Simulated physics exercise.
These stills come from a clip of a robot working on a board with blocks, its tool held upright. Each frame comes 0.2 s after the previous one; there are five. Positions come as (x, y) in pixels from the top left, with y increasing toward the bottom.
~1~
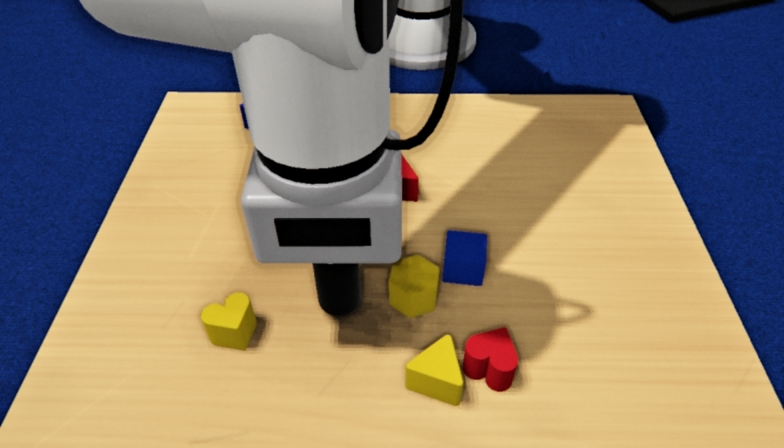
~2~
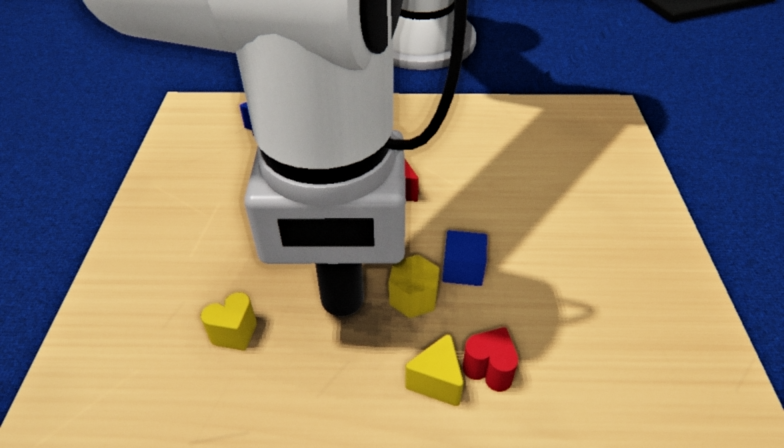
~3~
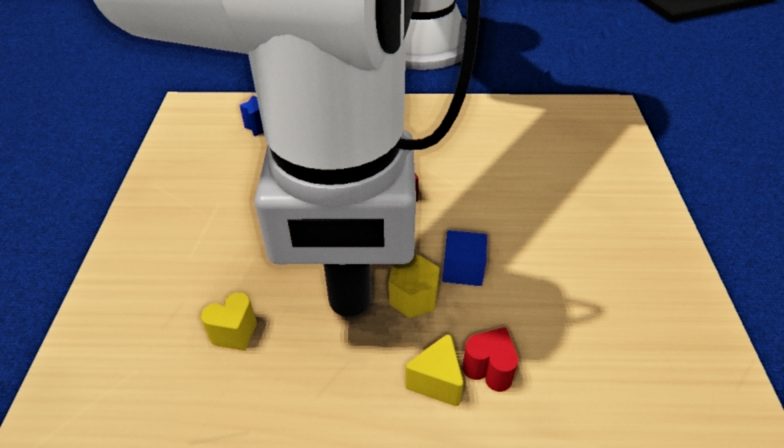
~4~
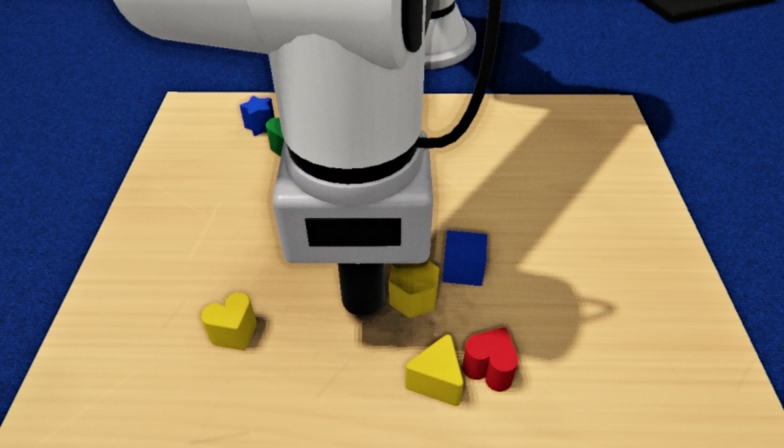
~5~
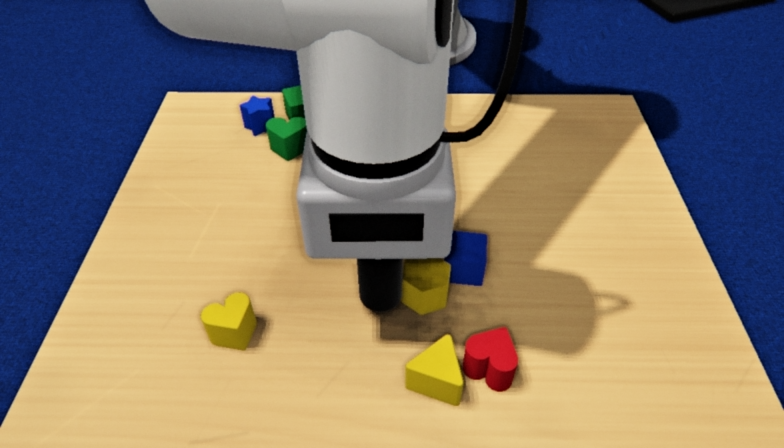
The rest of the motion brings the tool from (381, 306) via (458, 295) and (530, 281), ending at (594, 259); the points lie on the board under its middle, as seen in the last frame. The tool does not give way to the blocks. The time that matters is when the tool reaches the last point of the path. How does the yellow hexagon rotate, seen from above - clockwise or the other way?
It spins clockwise.
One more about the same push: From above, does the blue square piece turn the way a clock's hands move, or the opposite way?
Watching from overhead, you'd notice the blue square piece rotating counter-clockwise.
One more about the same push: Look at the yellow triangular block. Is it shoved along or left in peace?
Left in place.
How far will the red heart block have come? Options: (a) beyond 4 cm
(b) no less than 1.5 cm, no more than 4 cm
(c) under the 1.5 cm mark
It's c.
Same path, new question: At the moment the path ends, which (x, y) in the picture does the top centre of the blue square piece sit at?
Its top centre is at about (505, 228).
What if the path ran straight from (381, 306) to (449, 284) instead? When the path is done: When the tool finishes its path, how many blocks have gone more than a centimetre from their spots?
The way I see it, the answer is two.
The first path, step by step. One third of the way, tool at (459, 285); yellow hexagon at (506, 263); blue square piece at (504, 229), turned 95° anticlockwise.
Two thirds of the way, tool at (534, 271); yellow hexagon at (583, 253), turned 20° clockwise; blue square piece at (505, 228), turned 105° anticlockwise.
At the end, tool at (598, 249); yellow hexagon at (648, 249), turned 80° clockwise; yellow triangular block not moved; blue square piece at (505, 228), turned 105° anticlockwise; red heart block not moved.
